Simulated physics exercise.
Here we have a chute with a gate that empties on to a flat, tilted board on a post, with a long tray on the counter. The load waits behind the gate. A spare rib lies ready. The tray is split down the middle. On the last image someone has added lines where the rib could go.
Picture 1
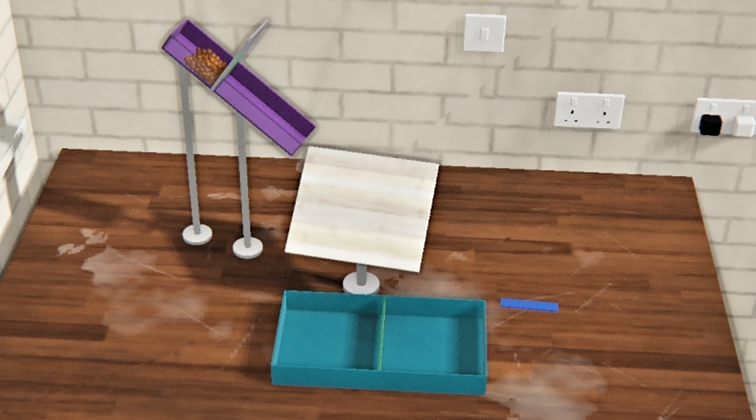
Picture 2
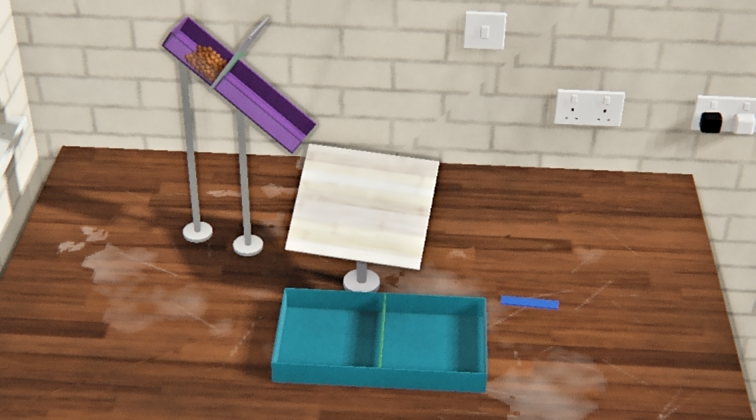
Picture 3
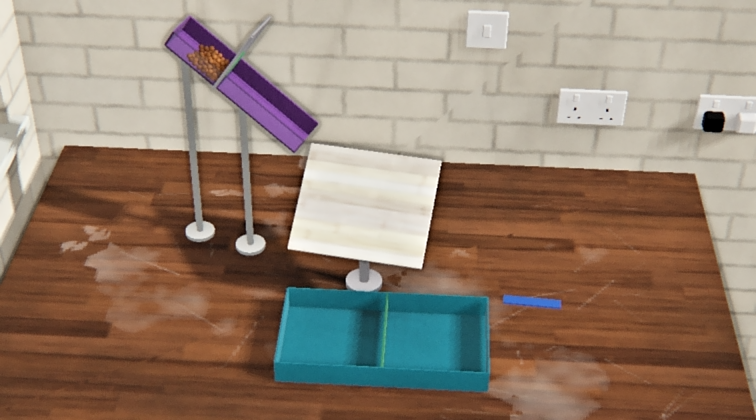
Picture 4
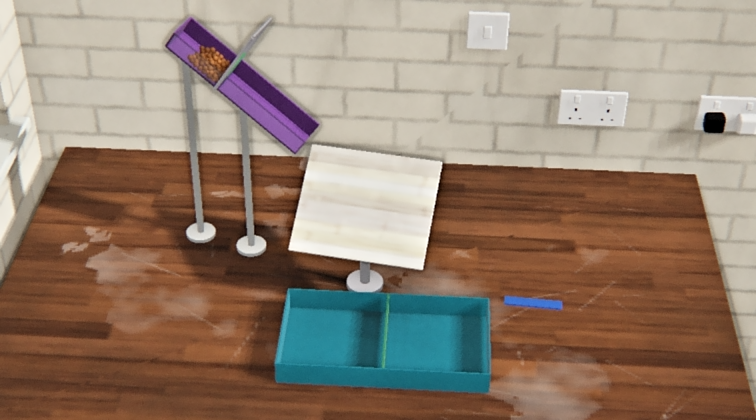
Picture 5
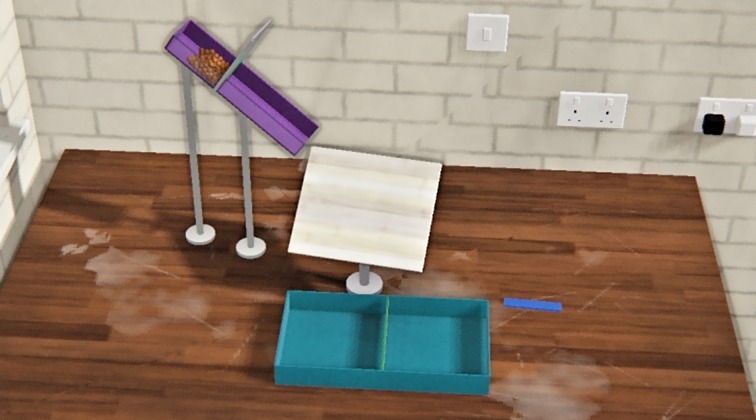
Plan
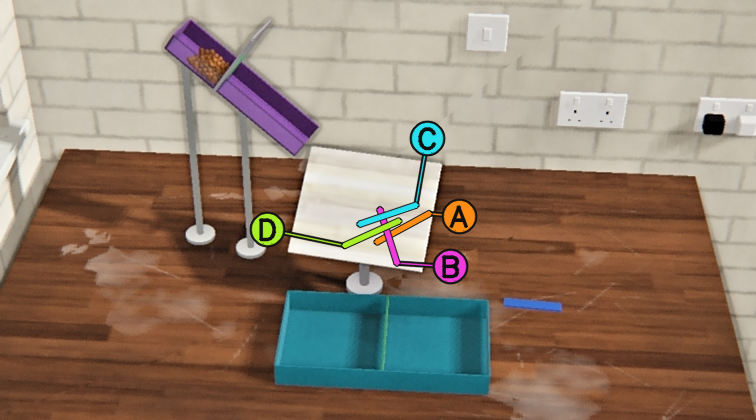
Nothing moves apart from a slight shift of the view, as small orange-brown pieces sit behind a gate in a sloping purple chute, with a tilted pale board on a post and a divided teal tray on the wooden counter.
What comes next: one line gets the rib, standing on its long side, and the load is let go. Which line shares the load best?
Take B.
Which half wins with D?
The left half.
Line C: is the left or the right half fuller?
Left.
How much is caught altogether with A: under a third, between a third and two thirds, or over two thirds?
Over two thirds.
On the marked copy, line A from (429, 213) to (377, 241); line B from (379, 209) to (396, 263); line C from (415, 205) to (359, 224); line D from (398, 221) to (344, 245).
If A is chosen, of what is caught, nearly all in the left half, a small part in the right.
If B is chosen, of what is caught, about half in the left half, about half in the right.
If C is chosen, of what is caught, nearly all in the left half, a small part in the right.
If D is chosen, of what is caught, nearly all in the left half, a small part in the right.
